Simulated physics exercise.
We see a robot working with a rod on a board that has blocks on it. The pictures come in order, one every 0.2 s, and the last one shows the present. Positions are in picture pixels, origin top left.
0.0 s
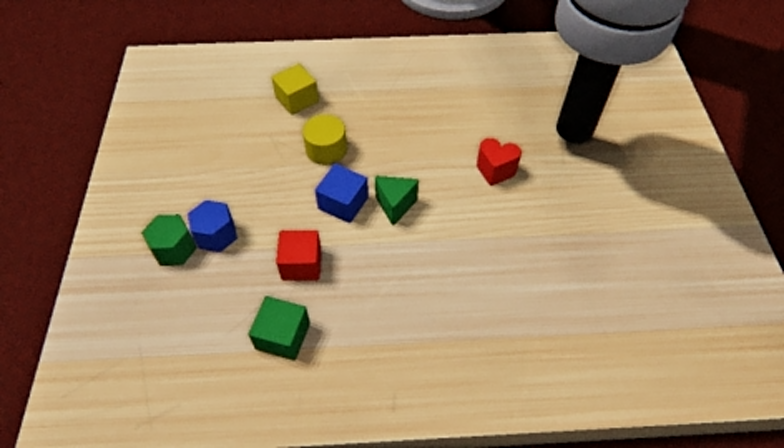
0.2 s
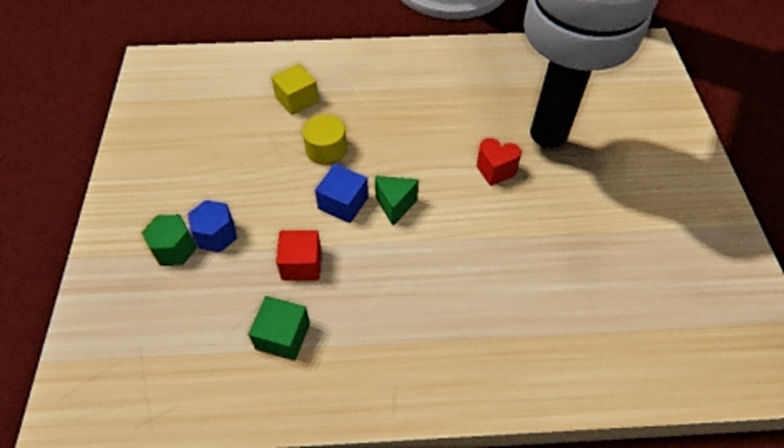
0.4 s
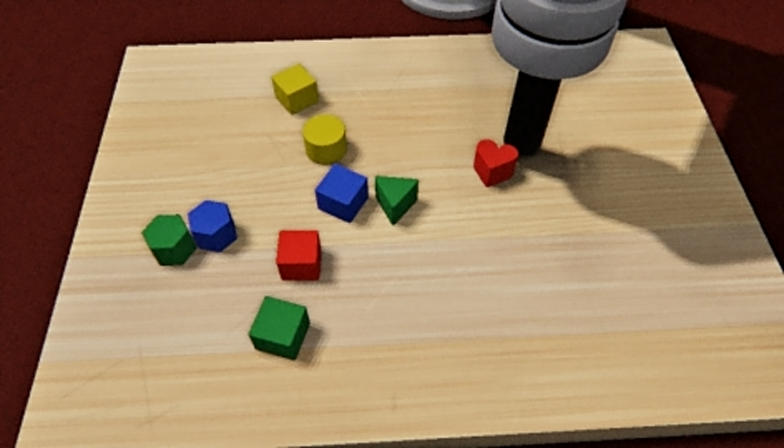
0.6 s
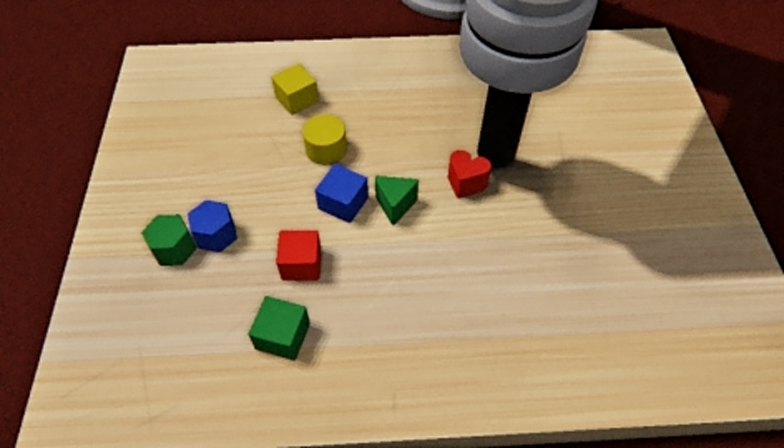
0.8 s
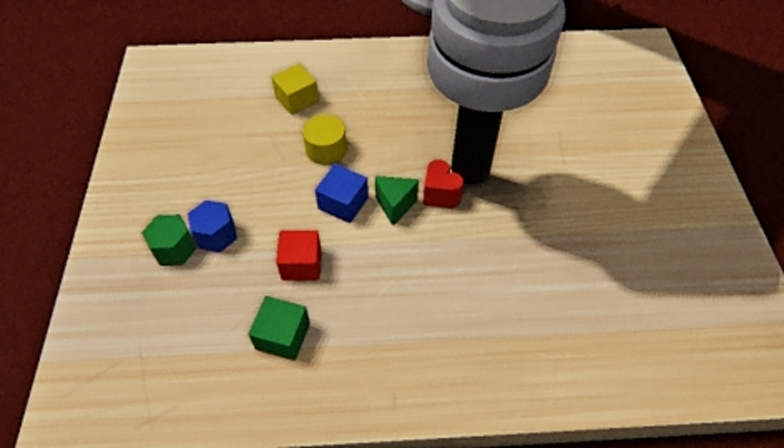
Robot arm with a black rod sliding a red heart block leftward across a wooden board to beside a green triangular block.
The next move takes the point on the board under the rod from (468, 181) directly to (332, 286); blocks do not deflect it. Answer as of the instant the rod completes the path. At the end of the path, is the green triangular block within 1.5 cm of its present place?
No, I don't think so.
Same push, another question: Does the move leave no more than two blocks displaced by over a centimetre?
No, it doesn't check out.
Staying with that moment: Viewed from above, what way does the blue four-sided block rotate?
Counterclockwise rotation.
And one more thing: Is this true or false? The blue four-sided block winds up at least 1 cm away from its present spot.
The claim holds.
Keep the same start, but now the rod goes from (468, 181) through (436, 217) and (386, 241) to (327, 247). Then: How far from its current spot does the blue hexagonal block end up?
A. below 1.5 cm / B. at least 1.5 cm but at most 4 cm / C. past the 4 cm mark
I choose A.
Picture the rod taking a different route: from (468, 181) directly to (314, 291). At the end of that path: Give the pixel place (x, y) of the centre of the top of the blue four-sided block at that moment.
The point I'd pick in the picture is (319, 181).
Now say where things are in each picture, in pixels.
The first frame shows lower end of the rod at (574, 131), tops of blocks, red four-sided block at (297, 246), blue four-sided block at (341, 183), green triangular block at (396, 187), red heart at (500, 151).
The second frame shows rod at (548, 136), blocks as before.
The third frame shows rod at (522, 143), red heart at (497, 152).
The fourth frame shows rod at (496, 155), red heart at (469, 164).
The fifth frame shows rod at (470, 171), red four-sided block at (297, 246), blue four-sided block at (341, 183), green triangular block at (396, 187), red heart at (442, 175).
What follows on the original path. One third of the way, rod at (427, 203); blue four-sided block at (324, 182), turned 20° anticlockwise; green triangular block at (365, 189); red heart at (391, 203), turned 35° clockwise.
Two thirds of the way, rod at (380, 239); blue four-sided block at (323, 181), turned 25° anticlockwise; green triangular block at (358, 188), turned 25° clockwise; red heart at (345, 221), turned 55° clockwise.
At the end, rod at (330, 277); red four-sided block at (290, 247); blue four-sided block at (323, 181), turned 25° anticlockwise; green triangular block at (358, 188), turned 25° clockwise; red heart at (333, 224), turned 90° clockwise.
